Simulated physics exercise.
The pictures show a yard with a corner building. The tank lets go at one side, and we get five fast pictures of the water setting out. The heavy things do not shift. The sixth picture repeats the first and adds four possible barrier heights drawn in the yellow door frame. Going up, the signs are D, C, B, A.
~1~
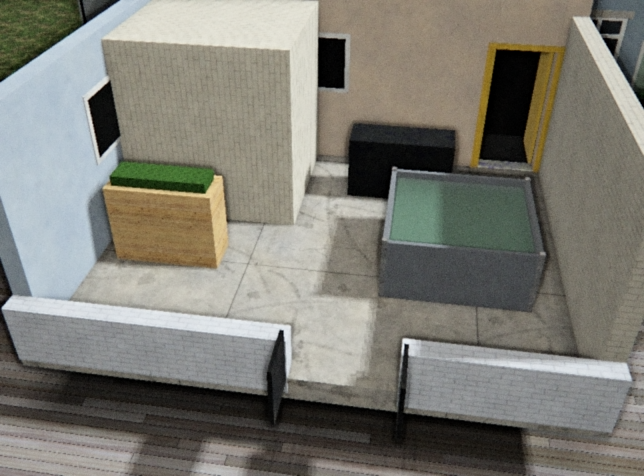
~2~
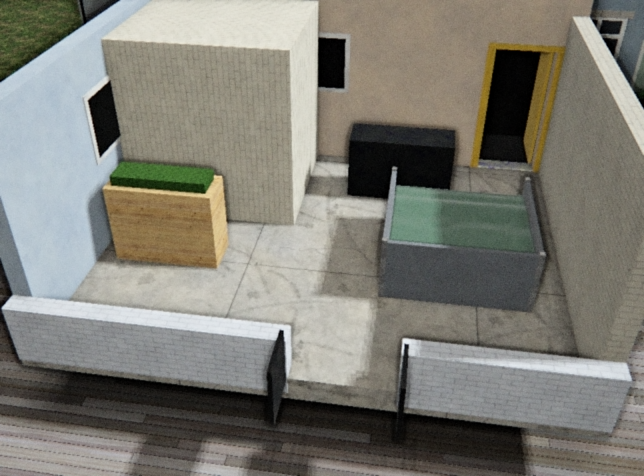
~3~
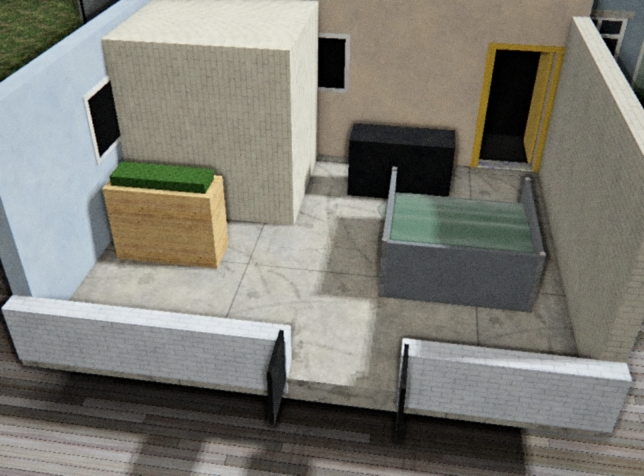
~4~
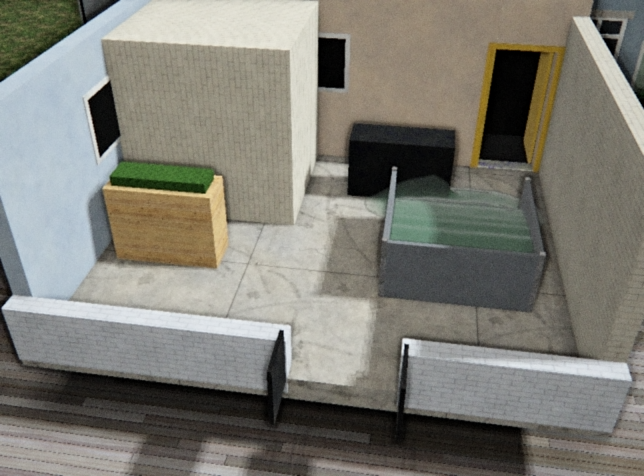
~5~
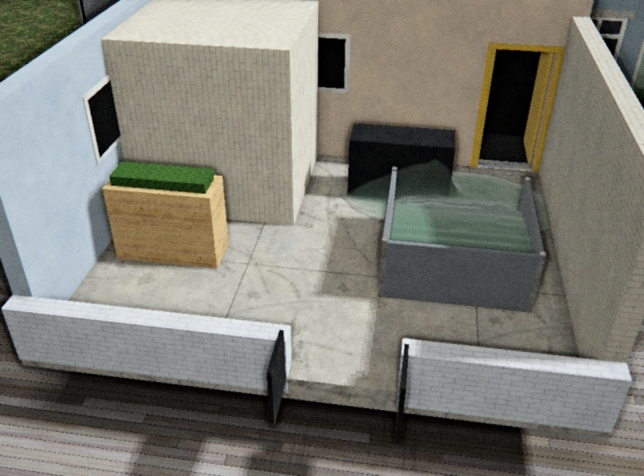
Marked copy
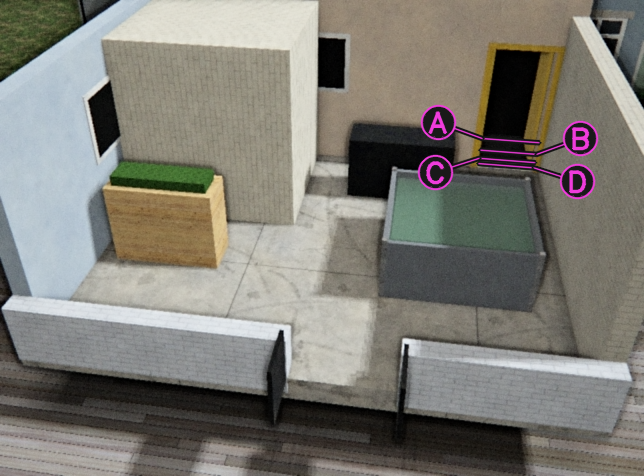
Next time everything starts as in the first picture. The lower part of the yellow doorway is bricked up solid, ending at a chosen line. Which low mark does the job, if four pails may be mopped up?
Use height A.
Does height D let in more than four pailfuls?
Yes.
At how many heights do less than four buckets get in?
One of them.
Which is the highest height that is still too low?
B.
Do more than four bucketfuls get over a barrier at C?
Yes.
In magenta, A at (510, 140); B at (508, 152); C at (506, 160); D at (505, 165); from the bottom up D, C, B, A.
Choosing A, a splash gets over, under a bucket.
Choosing B, about 11 bucketfuls get in.
Choosing C, dozens of bucketfuls pour in.
Choosing D, dozens of bucketfuls pour in.
